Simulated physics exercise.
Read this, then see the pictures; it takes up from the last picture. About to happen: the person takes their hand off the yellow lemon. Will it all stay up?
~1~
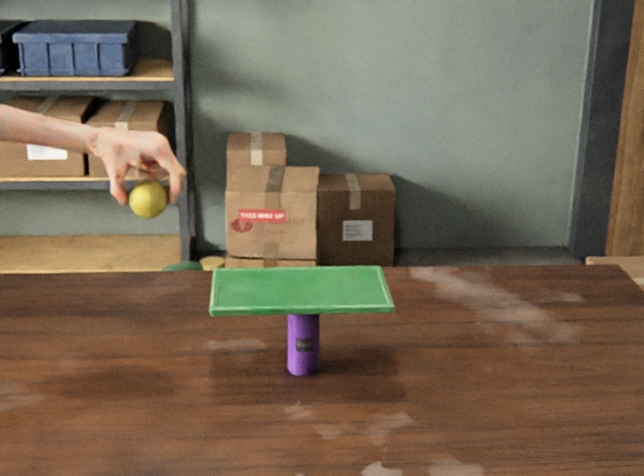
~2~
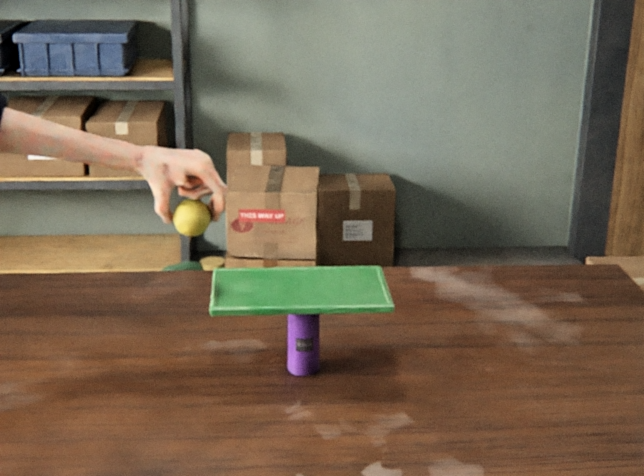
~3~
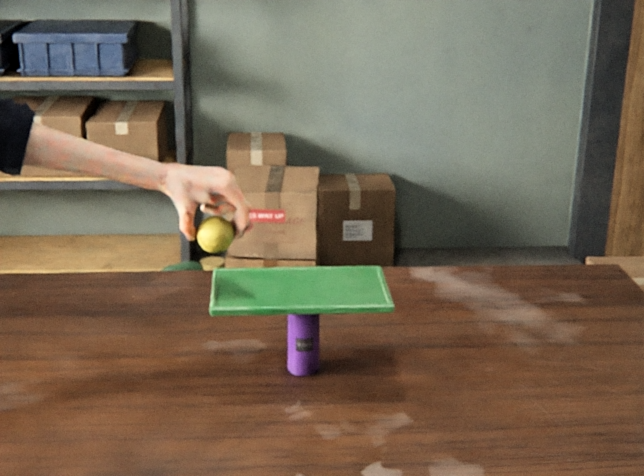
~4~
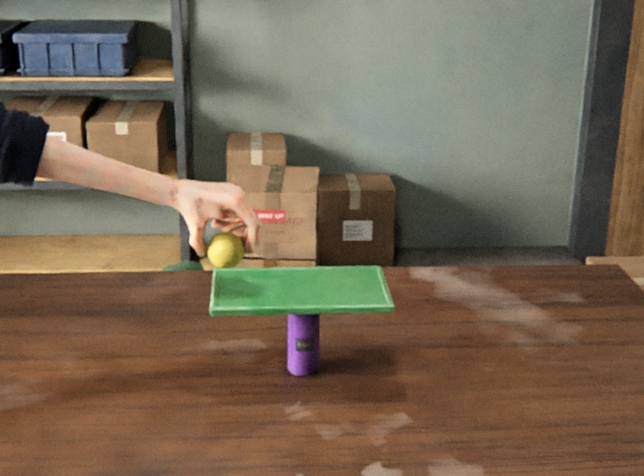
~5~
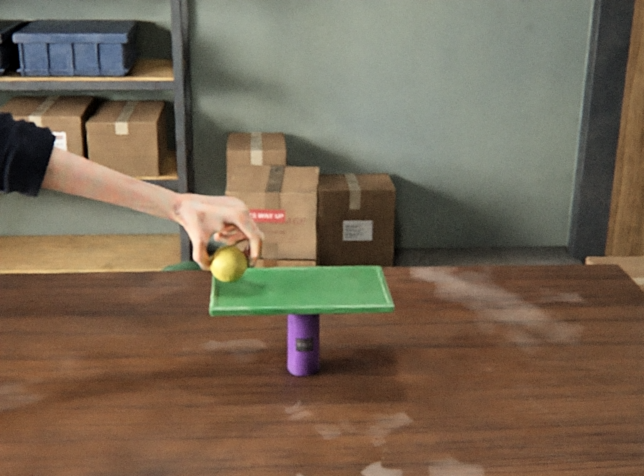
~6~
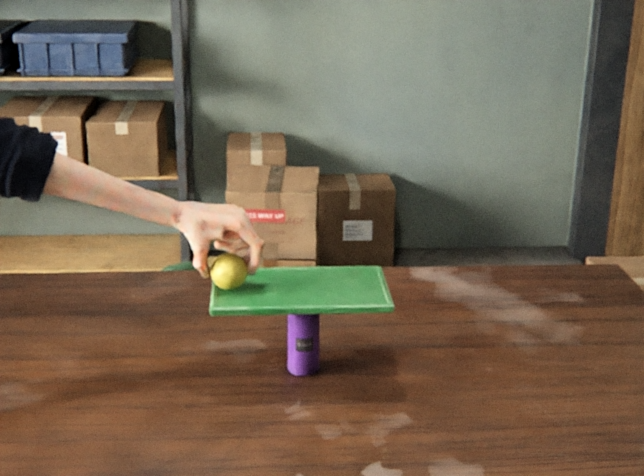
Falls down.
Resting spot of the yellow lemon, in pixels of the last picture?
The object winds up at approximately (231, 357).
Then, 0.40 s past the last view, yellow lemon now fallen; green lid rocked 70° from its first pose.
Then, 0.90 s past the last view, green lid now fallen.
Finally, fallen, yellow lemon and green lid; purple shaker still in place. Final places as the last picture's camera would see them, yellow lemon near (231, 357). The stack gives way.
